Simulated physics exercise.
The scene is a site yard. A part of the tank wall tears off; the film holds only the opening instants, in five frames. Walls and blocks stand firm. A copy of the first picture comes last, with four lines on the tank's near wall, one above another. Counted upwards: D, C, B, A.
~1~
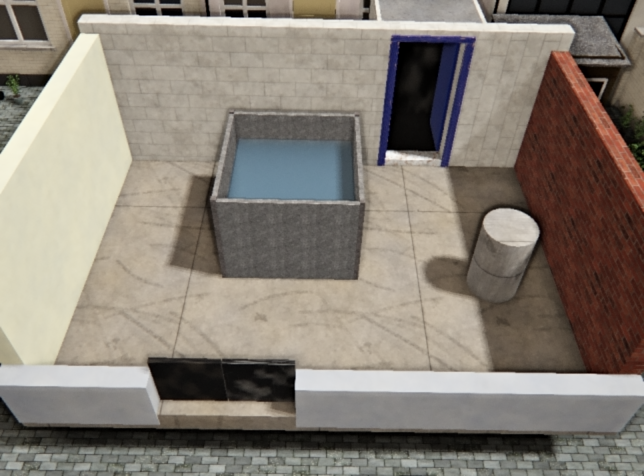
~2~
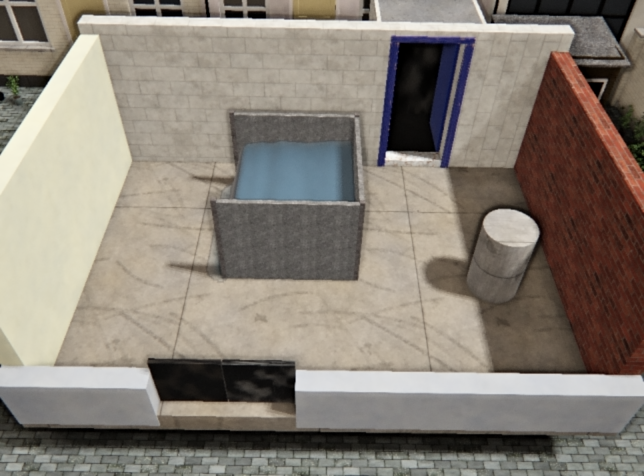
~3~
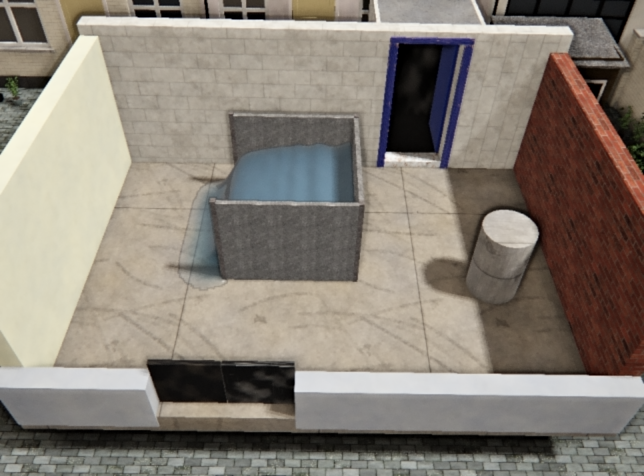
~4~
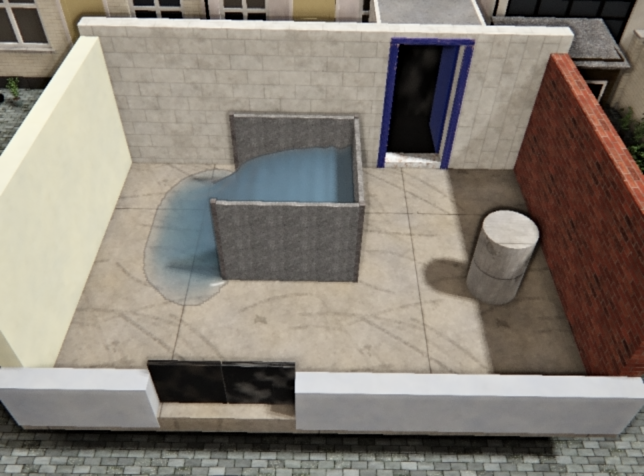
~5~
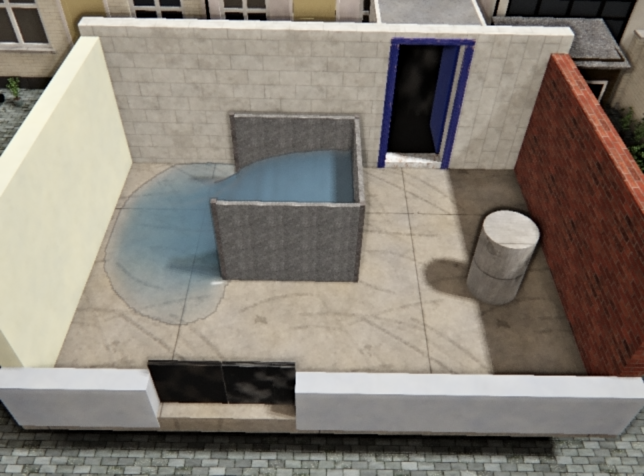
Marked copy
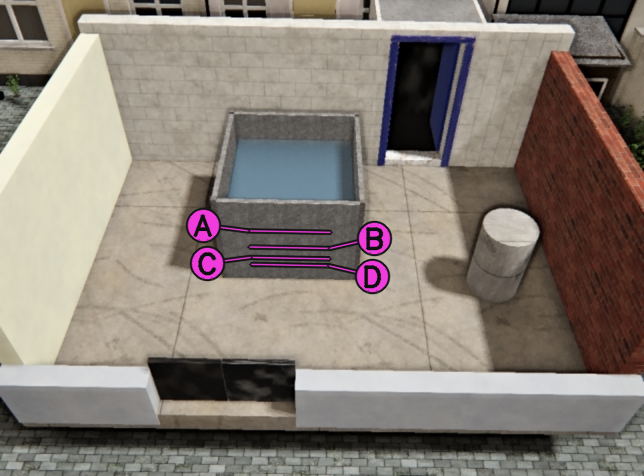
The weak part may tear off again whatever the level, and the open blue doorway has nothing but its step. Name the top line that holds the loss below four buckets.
Line A just does it.
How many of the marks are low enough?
All of the four.
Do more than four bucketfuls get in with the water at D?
No, that is safe.
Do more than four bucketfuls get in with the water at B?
No, that is safe.
In magenta, A at (289, 231); B at (289, 247); C at (290, 258); D at (290, 265); from the bottom up D, C, B, A.
With A, a bucket or two gets in.
With B, nothing gets over.
With C, nothing gets over.
With D, nothing gets over.
